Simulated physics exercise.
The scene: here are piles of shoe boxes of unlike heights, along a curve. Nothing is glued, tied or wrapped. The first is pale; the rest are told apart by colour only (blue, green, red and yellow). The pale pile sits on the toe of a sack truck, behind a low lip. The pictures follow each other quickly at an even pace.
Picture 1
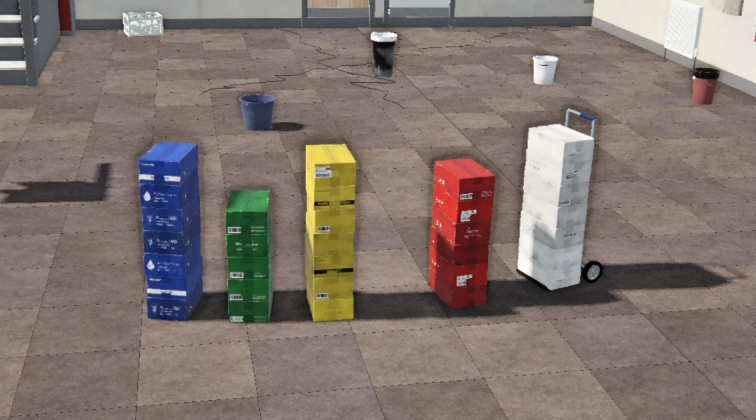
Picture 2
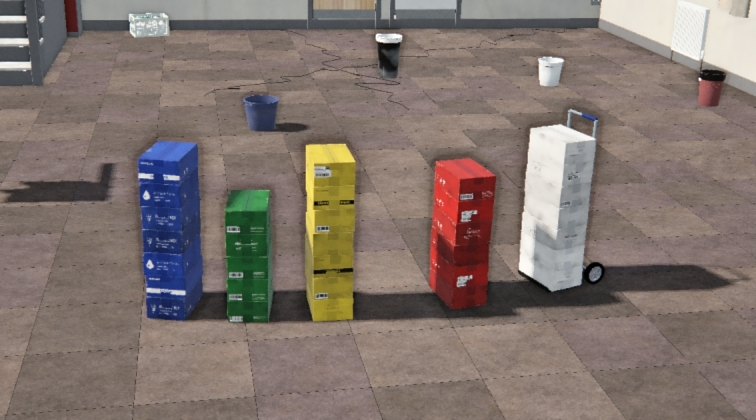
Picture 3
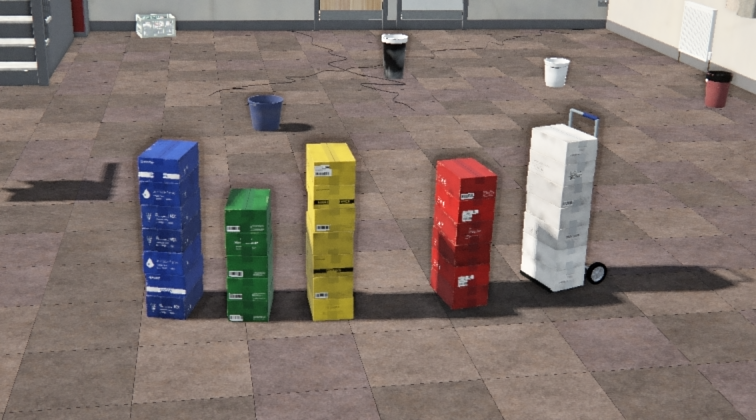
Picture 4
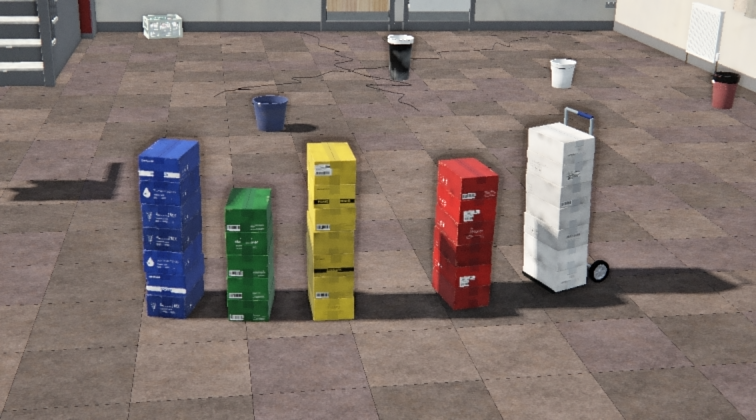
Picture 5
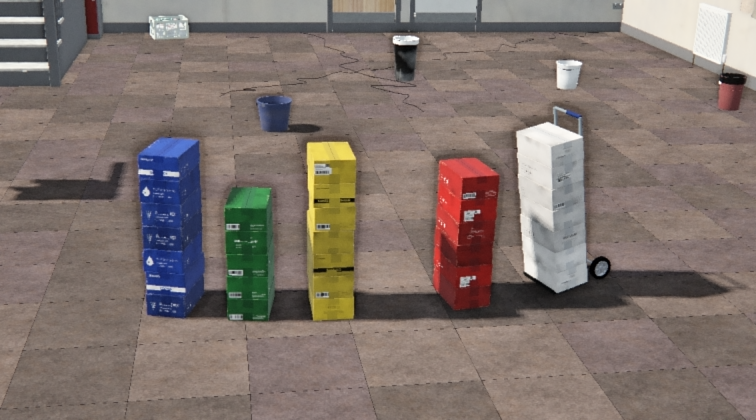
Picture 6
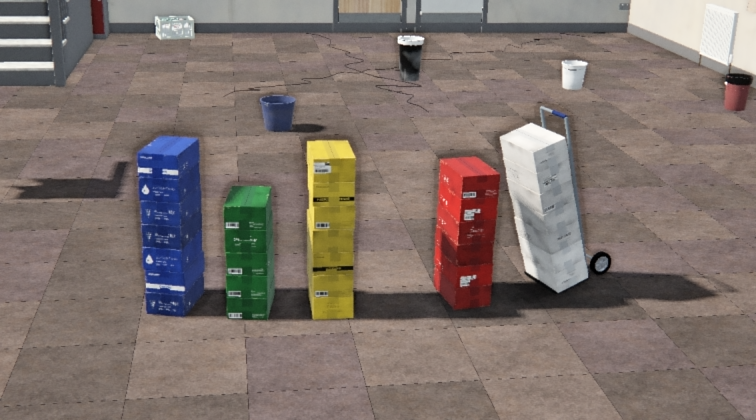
On a tiled floor, a hand truck carrying a white box stack tilts left beside still blue, green, yellow and red stacks.
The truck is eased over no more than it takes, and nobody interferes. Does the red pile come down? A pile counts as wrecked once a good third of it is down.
It collapses.
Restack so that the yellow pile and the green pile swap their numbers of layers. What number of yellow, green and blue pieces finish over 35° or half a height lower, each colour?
By colour: Yellow 0, green 0, blue 0.
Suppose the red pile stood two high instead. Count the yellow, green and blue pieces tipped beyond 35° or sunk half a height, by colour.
The counts are yellow 0, green 0, blue 0.
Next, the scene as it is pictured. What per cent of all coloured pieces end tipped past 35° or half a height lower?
Roughly 20 per cent.
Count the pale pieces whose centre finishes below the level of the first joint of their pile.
3 of them.
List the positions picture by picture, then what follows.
In the first frame (pixels give the middle of a visible side; the camera moves round a little), truck frame level; top red box (477, 189); top yellow box (335, 175); none of the others has stirred.
The second frame shows truck frame level; top red box (477, 189).
The third frame shows truck frame level; top red box (478, 188).
The fourth frame shows truck frame rocked barely; top red box (480, 188).
The fifth frame shows truck frame rocked a little, top of the pale pile leaning a little; top red box (480, 188); none of the others has stirred.
The sixth frame shows truck frame (570, 150) rocked clearly, top of the pale pile leaning clearly; top red box (481, 187); top yellow box (334, 170); none of the others has stirred.
Shortly afterwards, 5 of the pale pile down; none of the 6 red boxes down (0 of 25 in all colours); top red box half its height from its place.
Next, 7 of the pale pile down; none of the 6 red boxes down (0 of 25 in all colours); top red box tilted clearly.
Some moments later, 7 of the pale pile down; 5 of the 6 red boxes down (5 of 25 in all colours); top red box tilted clearly, about its own height lower; top yellow box a little from its place.
In the end, 6 of the pale pile down; 5 of the 6 red boxes down (5 of 25 in all colours); top red box tilted well over, some two heights lower; top yellow box tilted barely. From the last view, middles, top red box near (359, 235), top yellow box near (310, 161).
